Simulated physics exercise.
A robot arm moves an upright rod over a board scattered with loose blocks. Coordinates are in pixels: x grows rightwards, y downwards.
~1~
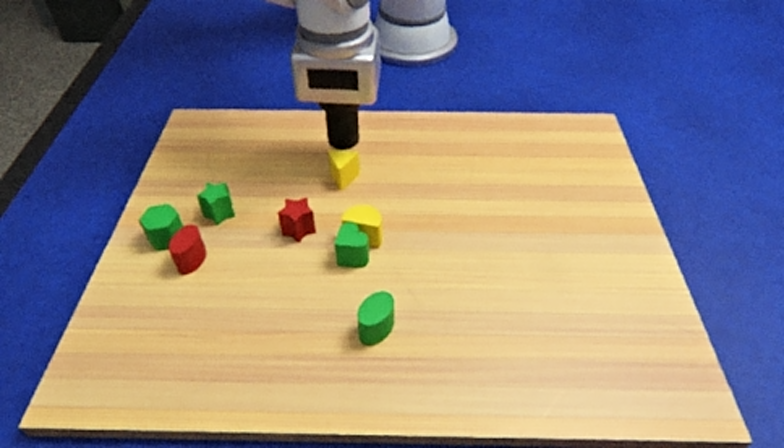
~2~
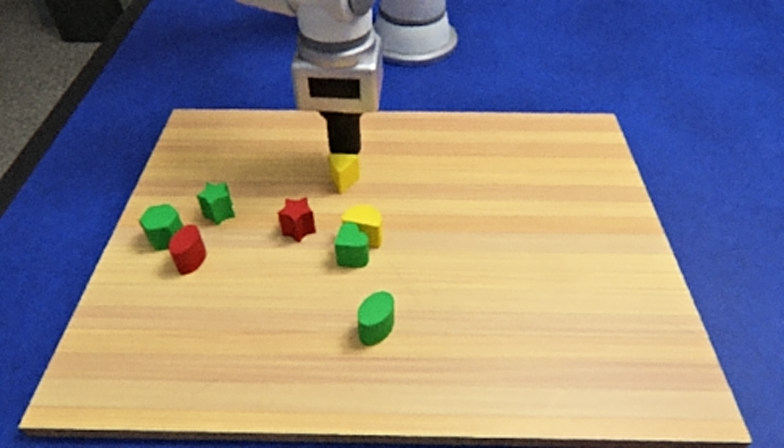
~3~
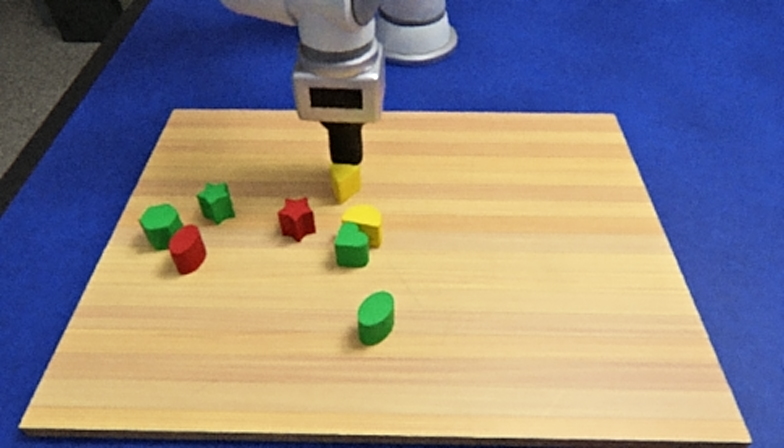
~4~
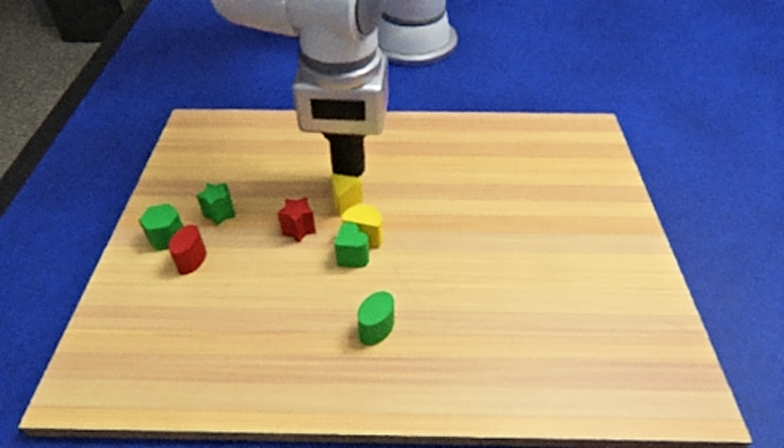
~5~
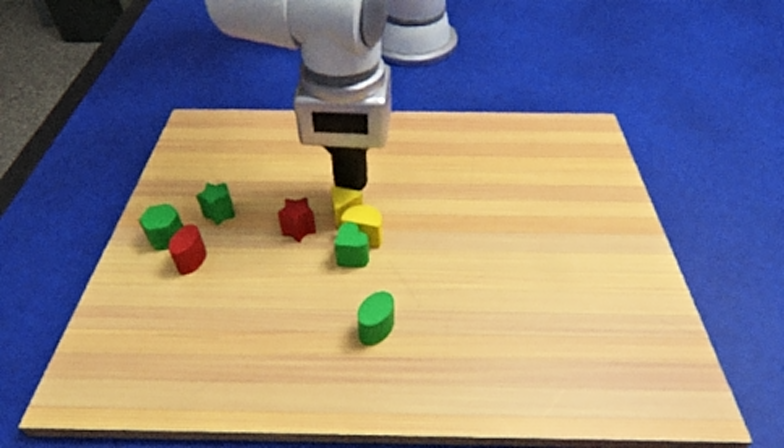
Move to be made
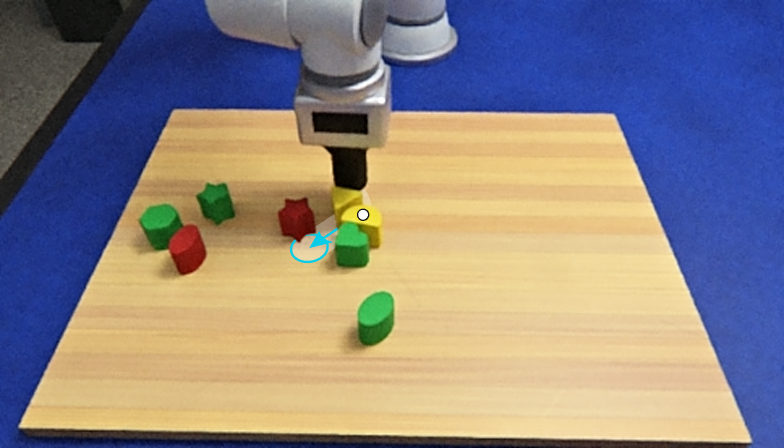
At first, a robot arm holds its dark, upright rod against a yellow triangular block near the back of a wooden board scattered with green, red and yellow blocks. The rod then pushes the block steadily toward the viewer, up beside the yellow half-round block, while the other blocks stay still.
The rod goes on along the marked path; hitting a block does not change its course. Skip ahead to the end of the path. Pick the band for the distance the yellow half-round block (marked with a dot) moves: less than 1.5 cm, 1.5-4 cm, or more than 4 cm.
It is going to finish within 1.5 cm of where it is now.
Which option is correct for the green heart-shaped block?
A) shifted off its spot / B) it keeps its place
The correct letter is A.
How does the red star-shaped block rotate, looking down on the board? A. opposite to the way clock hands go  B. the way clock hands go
My answer is option B.
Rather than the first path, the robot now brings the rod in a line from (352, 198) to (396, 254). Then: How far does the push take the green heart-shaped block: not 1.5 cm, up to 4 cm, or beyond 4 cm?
The 1.5 to 4 cm band.
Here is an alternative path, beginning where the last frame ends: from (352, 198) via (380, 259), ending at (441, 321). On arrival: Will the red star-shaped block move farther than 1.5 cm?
Final answer: No.
Drawn move, from (352, 198) via (352, 217) and (332, 233), ending at (309, 248); the dot is on the yellow half-round block.
What follows on the original path. Halfway along, rod at (341, 210); yellow triangular block at (322, 221), turned 15° clockwise; green heart-shaped block at (351, 242); yellow half-round block at (364, 220), turned 15° anticlockwise.
At the end, rod at (307, 232); red star-shaped block at (283, 212), turned 60° clockwise; yellow triangular block at (292, 248); green heart-shaped block at (351, 243); yellow half-round block at (365, 220), turned 15° anticlockwise.
